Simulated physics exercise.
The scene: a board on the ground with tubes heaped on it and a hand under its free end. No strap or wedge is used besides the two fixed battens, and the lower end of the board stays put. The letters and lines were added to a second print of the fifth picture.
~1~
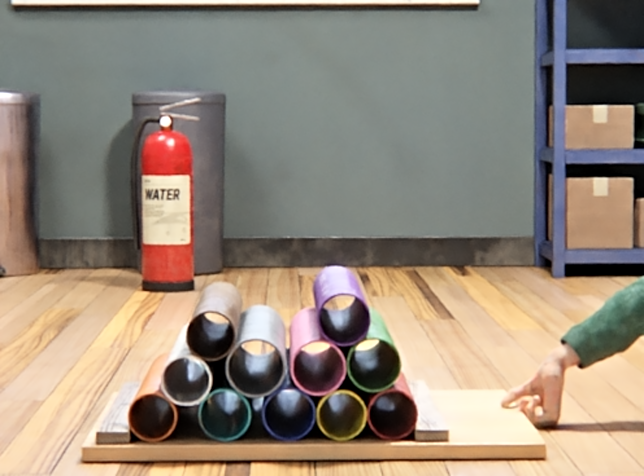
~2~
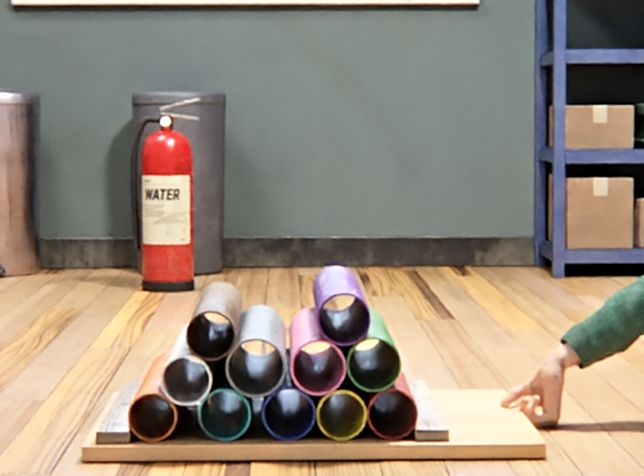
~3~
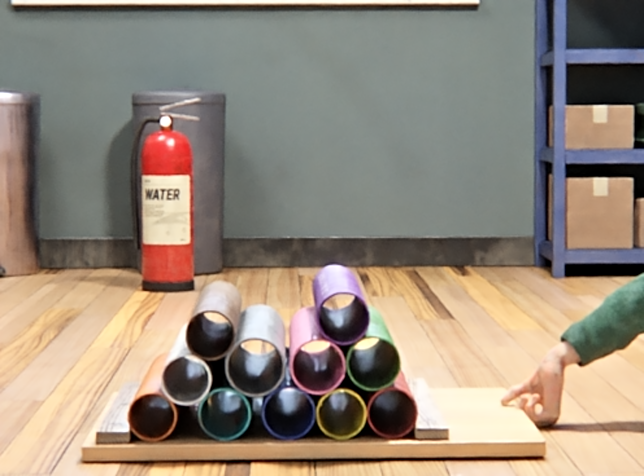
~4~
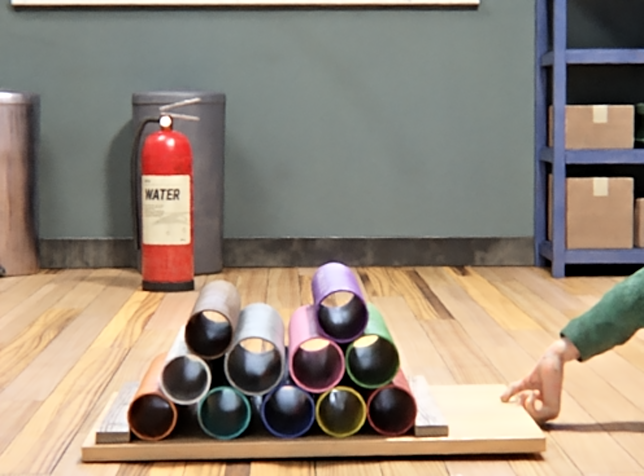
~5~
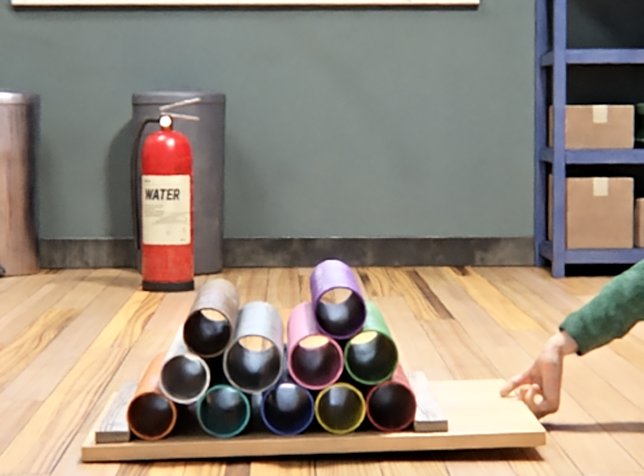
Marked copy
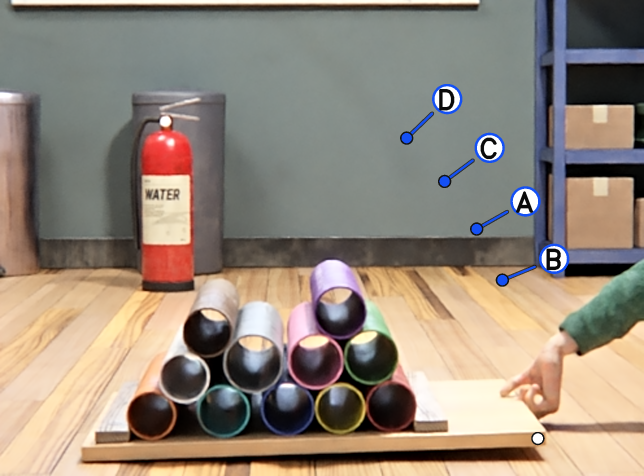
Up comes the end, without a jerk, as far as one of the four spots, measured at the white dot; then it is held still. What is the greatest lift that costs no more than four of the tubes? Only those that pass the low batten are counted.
Raise it to B.
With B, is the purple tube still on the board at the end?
Yes.
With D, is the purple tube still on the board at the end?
The purple tube: No.
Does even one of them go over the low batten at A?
Yes.
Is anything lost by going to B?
At B: Yes.
On the marked copy, A at (477, 229); B at (502, 280); C at (445, 182); D at (407, 138); the white dot at (538, 438).
Taking B. A third of the way, board at 15°.
Two thirds of the way, board at 22°.
When it is over, board at 22°, two over the low batten (white, brown).
As for the rest, A nine over the low batten; C eleven over the low batten; D eleven over the low batten.
